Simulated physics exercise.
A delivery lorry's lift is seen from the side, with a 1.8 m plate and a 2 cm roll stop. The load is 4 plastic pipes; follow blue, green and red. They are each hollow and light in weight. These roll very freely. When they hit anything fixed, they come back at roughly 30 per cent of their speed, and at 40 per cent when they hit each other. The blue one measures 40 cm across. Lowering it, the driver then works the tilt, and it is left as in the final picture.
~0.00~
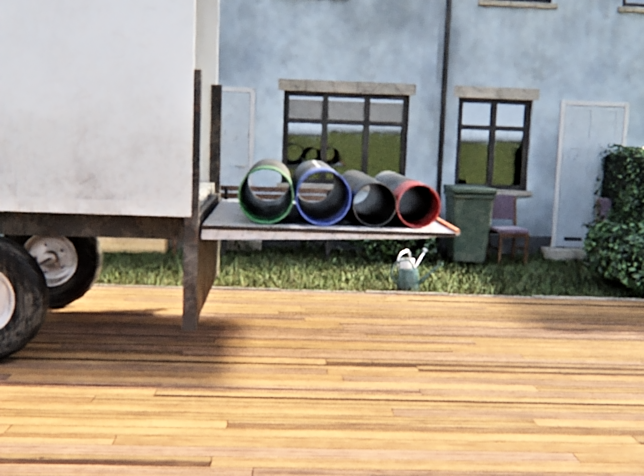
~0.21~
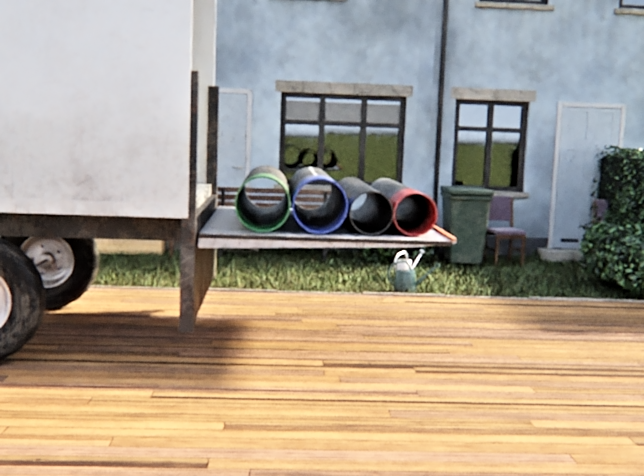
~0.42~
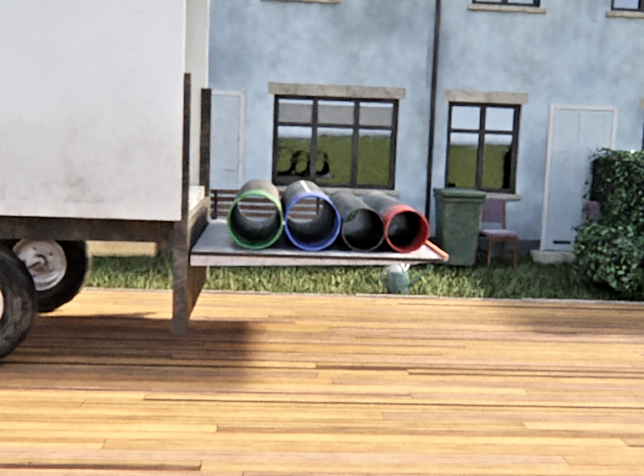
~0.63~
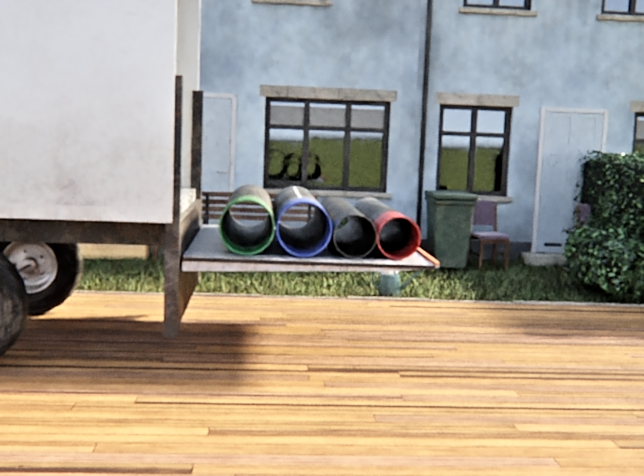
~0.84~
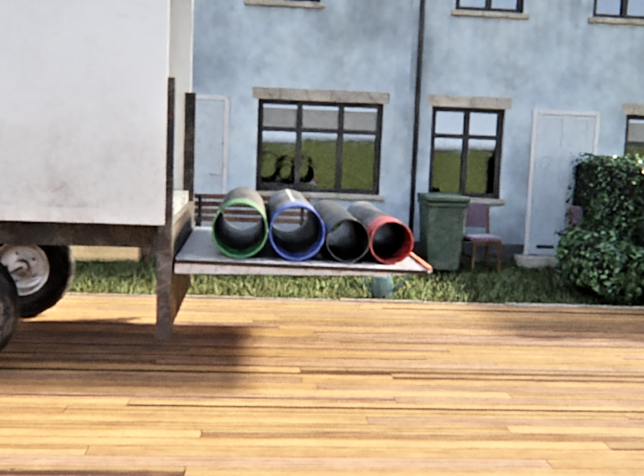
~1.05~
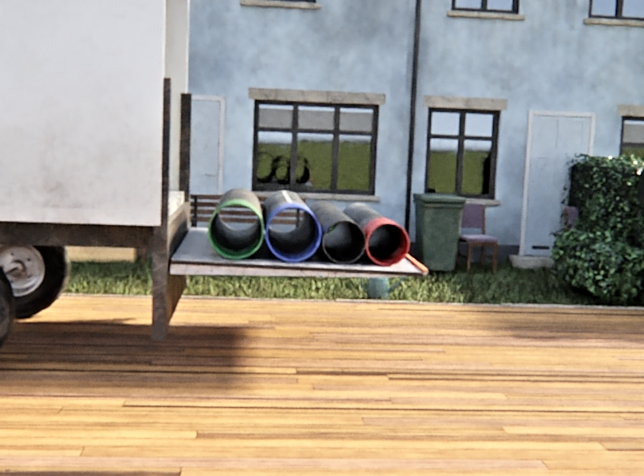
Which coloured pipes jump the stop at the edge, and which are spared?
Blue: Is stopped, green: Is stopped, red: Is stopped.
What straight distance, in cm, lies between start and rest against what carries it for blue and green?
Displacement: Blue 15, green 20.
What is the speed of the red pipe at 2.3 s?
Close to 0.1 m/s at that moment.
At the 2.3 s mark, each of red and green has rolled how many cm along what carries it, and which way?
Both moved right - red by 5 centimetres, green by 5 centimetres.
By 2.3 s, blue is on the plate, 90 cm from the stop; green is on the plate, 130 cm from the stop; red is on the plate, 20 cm from the stop; 0 of 4 are off.
Finally (3.8 s), blue is on the plate, 75 cm from the stop; green is on the plate, 115 cm from the stop; red is on the plate, 10 cm from the stop; 0 of 4 are off.
